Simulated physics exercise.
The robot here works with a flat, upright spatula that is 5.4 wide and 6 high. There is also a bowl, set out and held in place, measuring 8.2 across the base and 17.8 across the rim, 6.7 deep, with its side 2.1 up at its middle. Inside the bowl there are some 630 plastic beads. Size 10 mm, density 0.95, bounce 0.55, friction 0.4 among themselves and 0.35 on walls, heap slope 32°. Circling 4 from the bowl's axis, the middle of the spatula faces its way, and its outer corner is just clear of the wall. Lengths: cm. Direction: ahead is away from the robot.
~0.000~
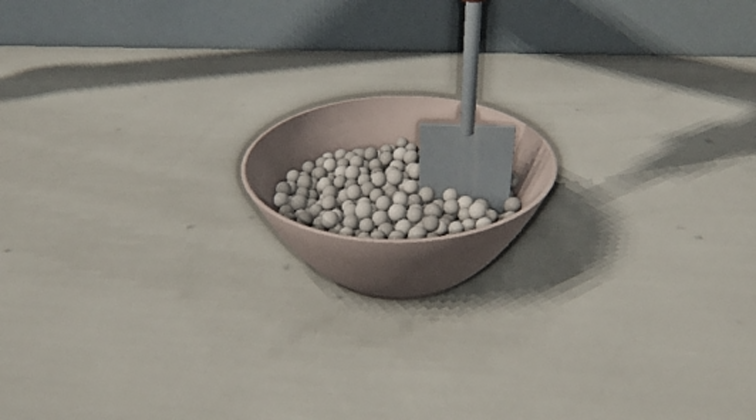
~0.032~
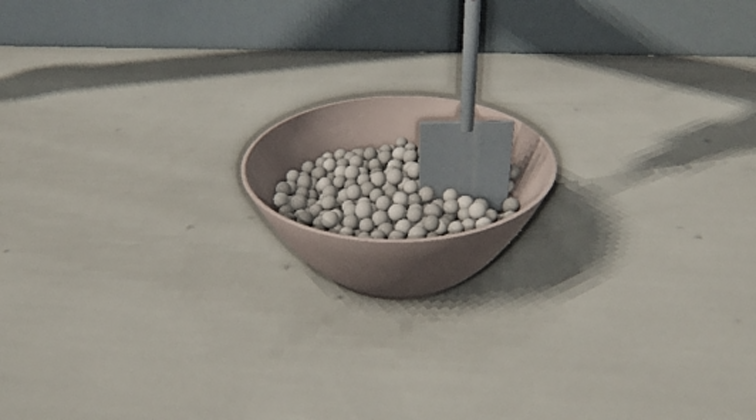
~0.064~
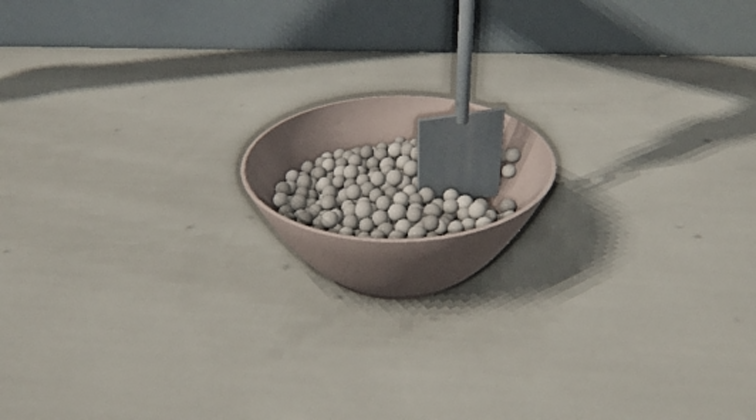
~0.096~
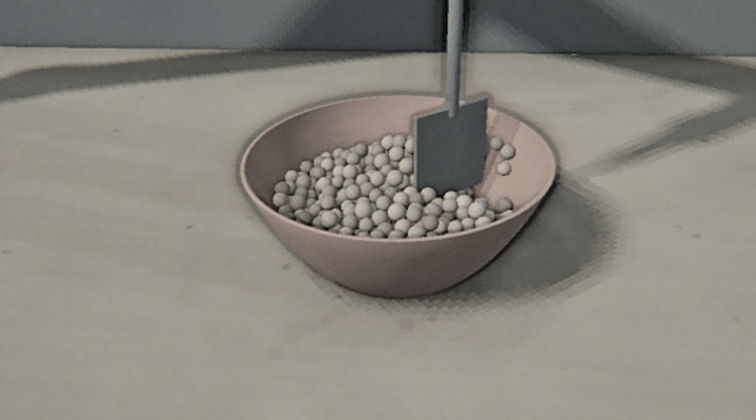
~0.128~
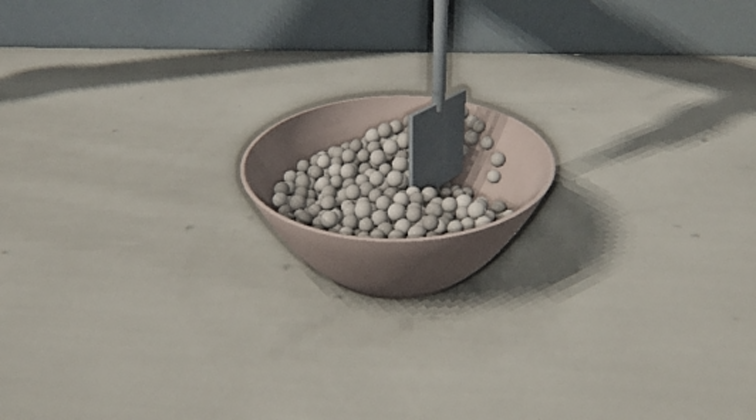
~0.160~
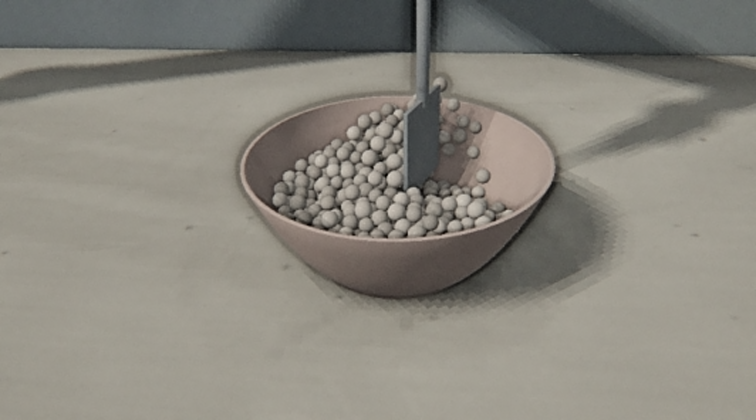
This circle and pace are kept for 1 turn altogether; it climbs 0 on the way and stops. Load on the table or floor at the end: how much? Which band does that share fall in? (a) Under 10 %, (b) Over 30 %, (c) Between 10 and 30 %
c.
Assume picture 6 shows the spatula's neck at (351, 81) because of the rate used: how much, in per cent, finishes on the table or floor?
Something like 35 percent, roughly.
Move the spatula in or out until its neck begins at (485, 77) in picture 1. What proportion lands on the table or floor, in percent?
Close to 10 in a hundred.
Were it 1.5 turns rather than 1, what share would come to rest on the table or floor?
I'd expect some 25 per cent.
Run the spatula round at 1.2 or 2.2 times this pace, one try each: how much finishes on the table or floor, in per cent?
25 % and 40 %.
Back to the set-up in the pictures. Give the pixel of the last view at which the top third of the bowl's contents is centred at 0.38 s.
The top third is centred near (313, 194) in the last picture.
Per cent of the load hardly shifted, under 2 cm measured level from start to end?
Near 25 % of the pieces.
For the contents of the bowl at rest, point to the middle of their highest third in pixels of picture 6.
The centre sits around (452, 163) in the last picture.
By 0.38 s, 182° round, highest piece 9 above the table; 614 in the bowl, 8 on the table or floor, 9 in flight or on the tool.
By 0.60 s, 294° round, highest piece 10 above the table; 557 in the bowl, 49 on the table or floor, 25 in flight or on the tool.
By 0.91 s, 0° round, highest piece 7 above the table; 514 in the bowl, 117 on the table or floor.
By 1.61 s, 0° round, highest piece 7 above the table; 514 in the bowl, 117 on the table or floor.
Final count, 514 in the bowl, 117 on the table or floor. That is 19 % on the table or floor.
